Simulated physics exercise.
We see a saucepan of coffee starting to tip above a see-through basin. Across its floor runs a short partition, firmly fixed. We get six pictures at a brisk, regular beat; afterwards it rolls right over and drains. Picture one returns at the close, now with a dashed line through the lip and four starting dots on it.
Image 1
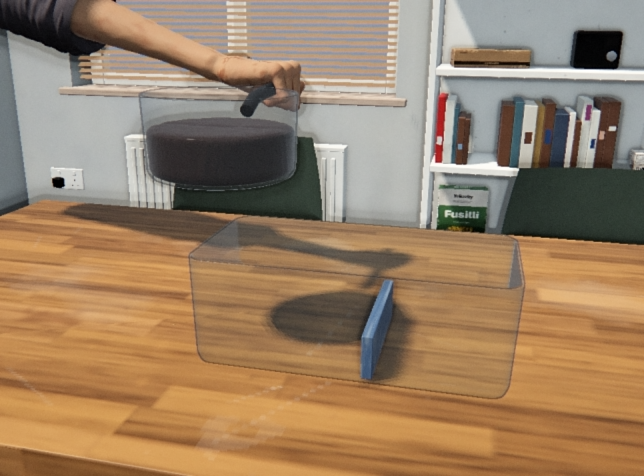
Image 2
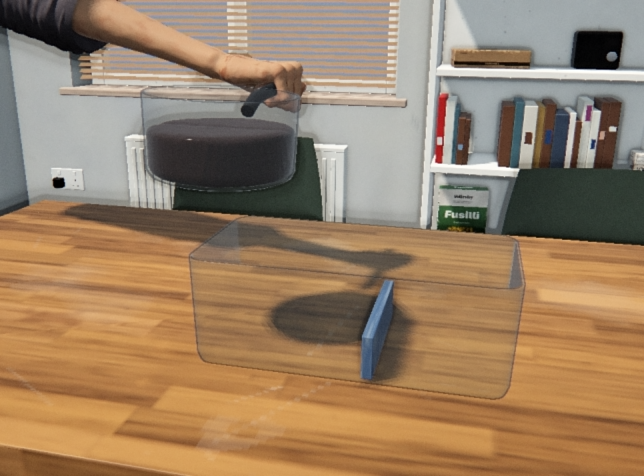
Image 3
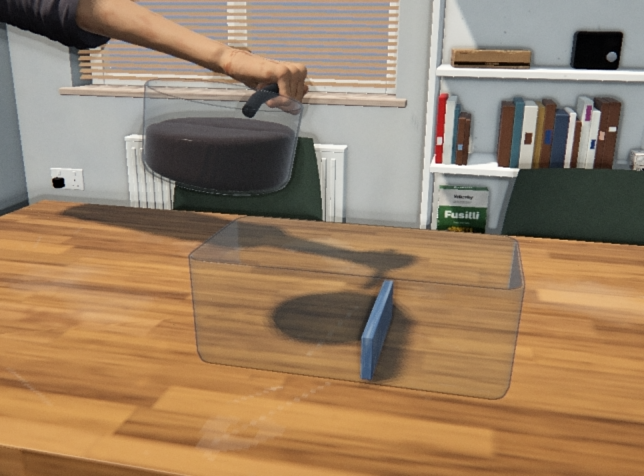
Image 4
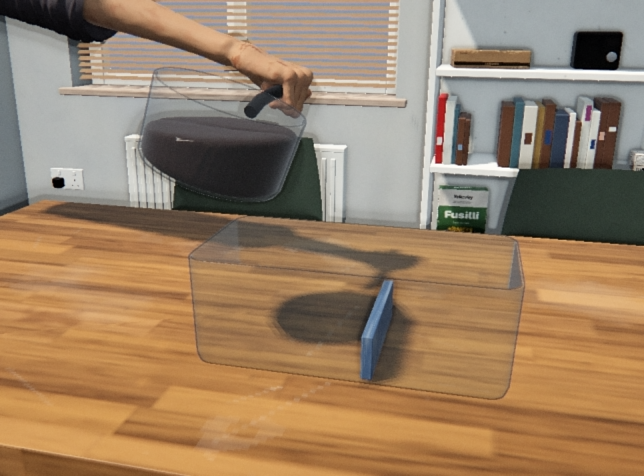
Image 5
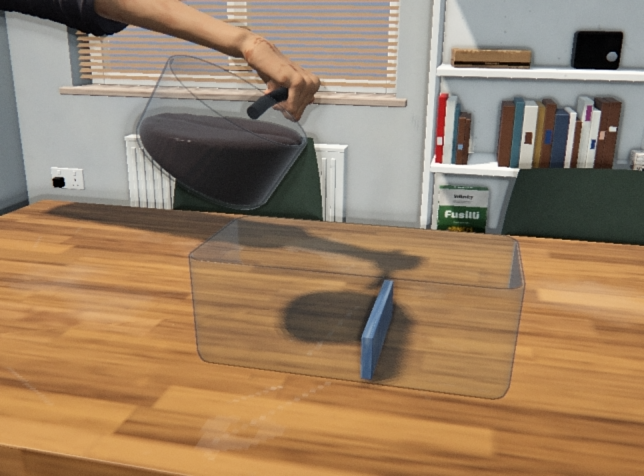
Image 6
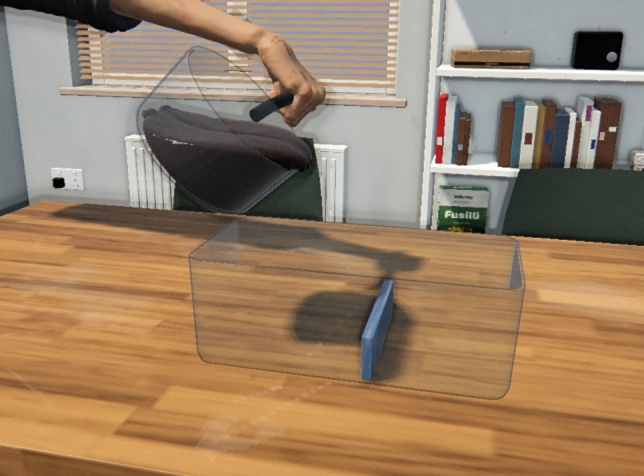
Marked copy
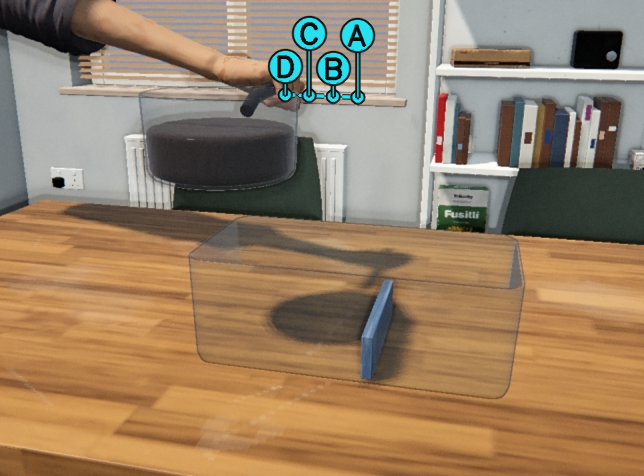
The footage shows a hand holding a clear pan of dark liquid above a see-through basin with a short blue partition, then steadily tilting it to the right until the liquid reaches over the lip.
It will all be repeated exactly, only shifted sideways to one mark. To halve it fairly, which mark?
Take A.
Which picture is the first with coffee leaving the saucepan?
Picture 6.
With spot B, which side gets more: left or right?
More ends on the left.
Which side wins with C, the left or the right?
More ends on the left.
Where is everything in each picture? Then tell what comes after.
Upright, lip at (292, 95); basin from (199, 357) to (509, 396); top of the wall at (379, 305); nothing has left yet.
Tipped about 2°, lip at (294, 98); nothing has left yet.
Tipped about 9°, lip at (298, 108); nothing has left yet.
Tipped about 19°, lip at (301, 123); nothing has left yet.
Tipped about 33°, lip at (302, 143); nothing has left yet.
Tipped about 48°, lip at (298, 165); coffee is over the lip, down to (305, 169).
On the marked copy, A at (357, 97); B at (333, 96); C at (309, 95); D at (285, 94).
For spot A, about 52 % ends left of the wall and 46 % right of it.
For spot B, about 75 % ends left of the wall and 22 % right of it.
For spot C, about 89 % ends left of the wall and 7 % right of it; 4 % is lost outside.
For spot D, about 85 % ends left of the wall and 12 % right of it; 4 % is lost outside.
